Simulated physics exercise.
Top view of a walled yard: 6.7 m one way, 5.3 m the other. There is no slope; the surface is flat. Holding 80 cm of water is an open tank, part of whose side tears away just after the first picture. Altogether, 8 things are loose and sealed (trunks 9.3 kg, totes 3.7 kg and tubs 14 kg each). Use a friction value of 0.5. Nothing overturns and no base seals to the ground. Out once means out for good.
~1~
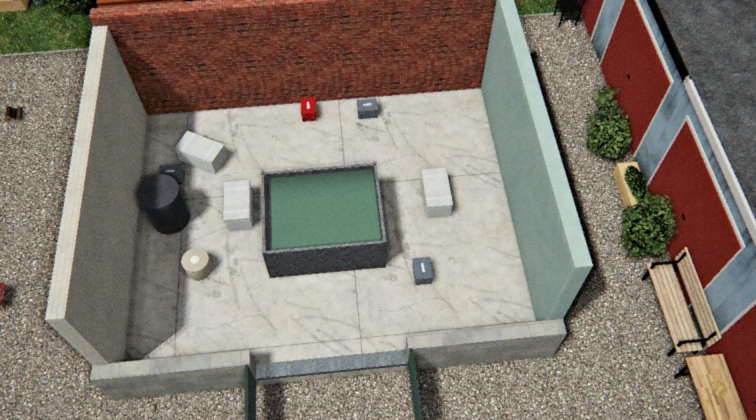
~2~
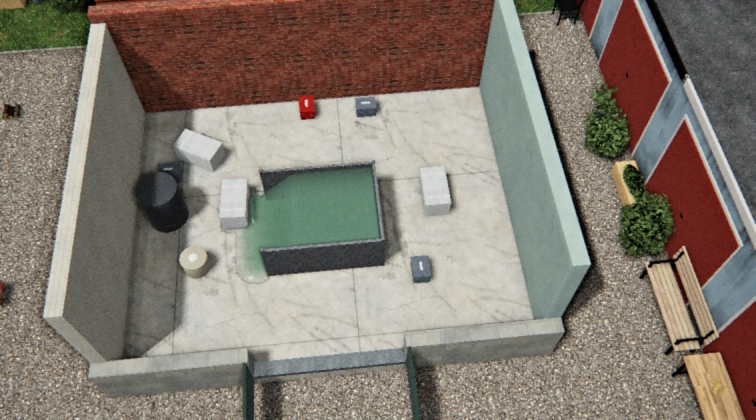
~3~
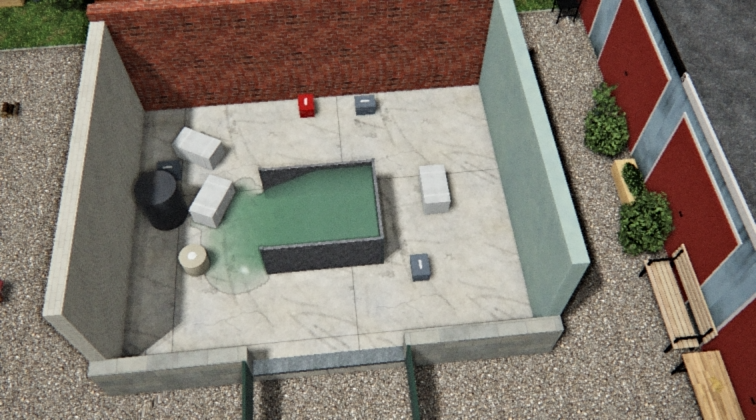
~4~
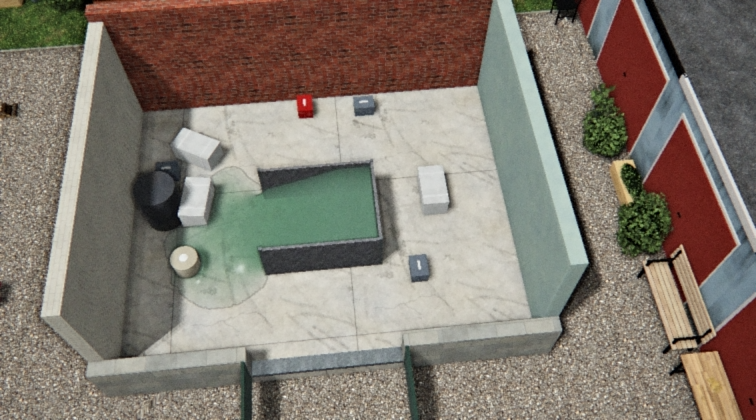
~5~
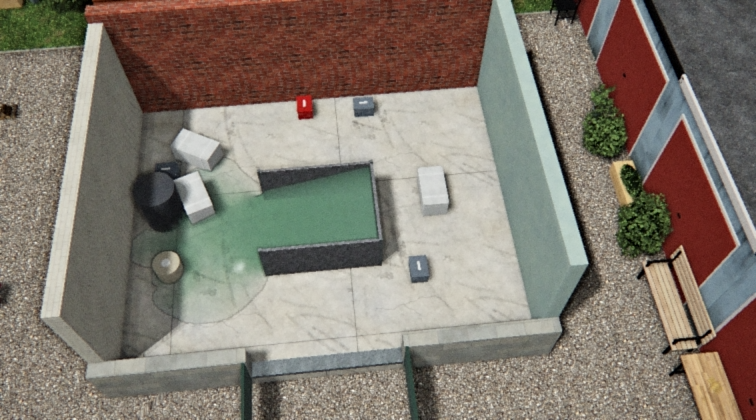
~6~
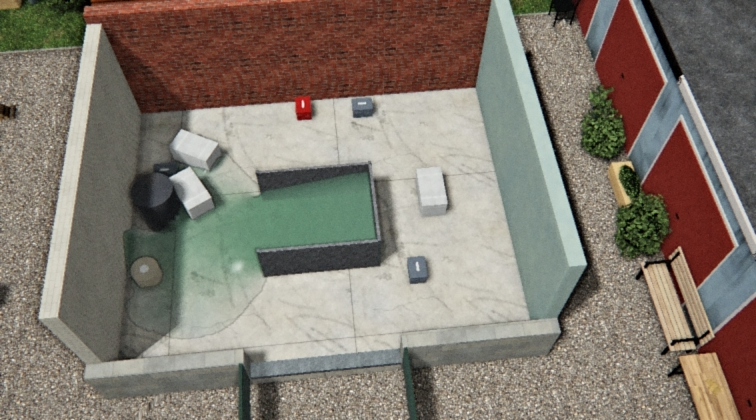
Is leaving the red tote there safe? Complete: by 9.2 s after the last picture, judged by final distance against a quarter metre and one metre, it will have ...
Travelled a long way.
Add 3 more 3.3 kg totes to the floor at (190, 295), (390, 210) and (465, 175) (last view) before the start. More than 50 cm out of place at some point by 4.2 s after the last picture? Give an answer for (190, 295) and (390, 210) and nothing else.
Order kept: Exceeds it, falls short.
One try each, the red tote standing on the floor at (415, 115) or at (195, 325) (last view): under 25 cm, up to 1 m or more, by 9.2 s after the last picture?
Well, the first time it covers a big distance, and the second time it covers a big distance.
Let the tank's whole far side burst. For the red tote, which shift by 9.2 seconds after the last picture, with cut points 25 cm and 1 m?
The red tote is swept a long way.
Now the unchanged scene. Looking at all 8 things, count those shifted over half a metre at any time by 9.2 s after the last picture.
I get 8.
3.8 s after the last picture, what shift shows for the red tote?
Shift by then: About 250 cm.
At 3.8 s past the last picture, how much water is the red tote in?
Roughly 4 cm at that moment.
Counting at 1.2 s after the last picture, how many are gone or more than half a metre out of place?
I make it 4.
Then, 1.2 s after the last picture the red tote is near (303, 104), 0.0 m from its start, aground; 0 of 8 are out; 3 afloat.
Then, 3.8 s after the last picture the red tote is near (433, 128), 2.6 m from its start, afloat; 0 of 8 are out; 5 afloat.
Then, 6.2 s after the last picture the red tote is near (461, 144), 3.2 m from its start, afloat; 0 of 8 are out; 8 afloat.
Then, 9.2 s after the last picture the red tote is near (478, 144), 3.5 m from its start, afloat; 0 of 8 are out; 7 afloat.
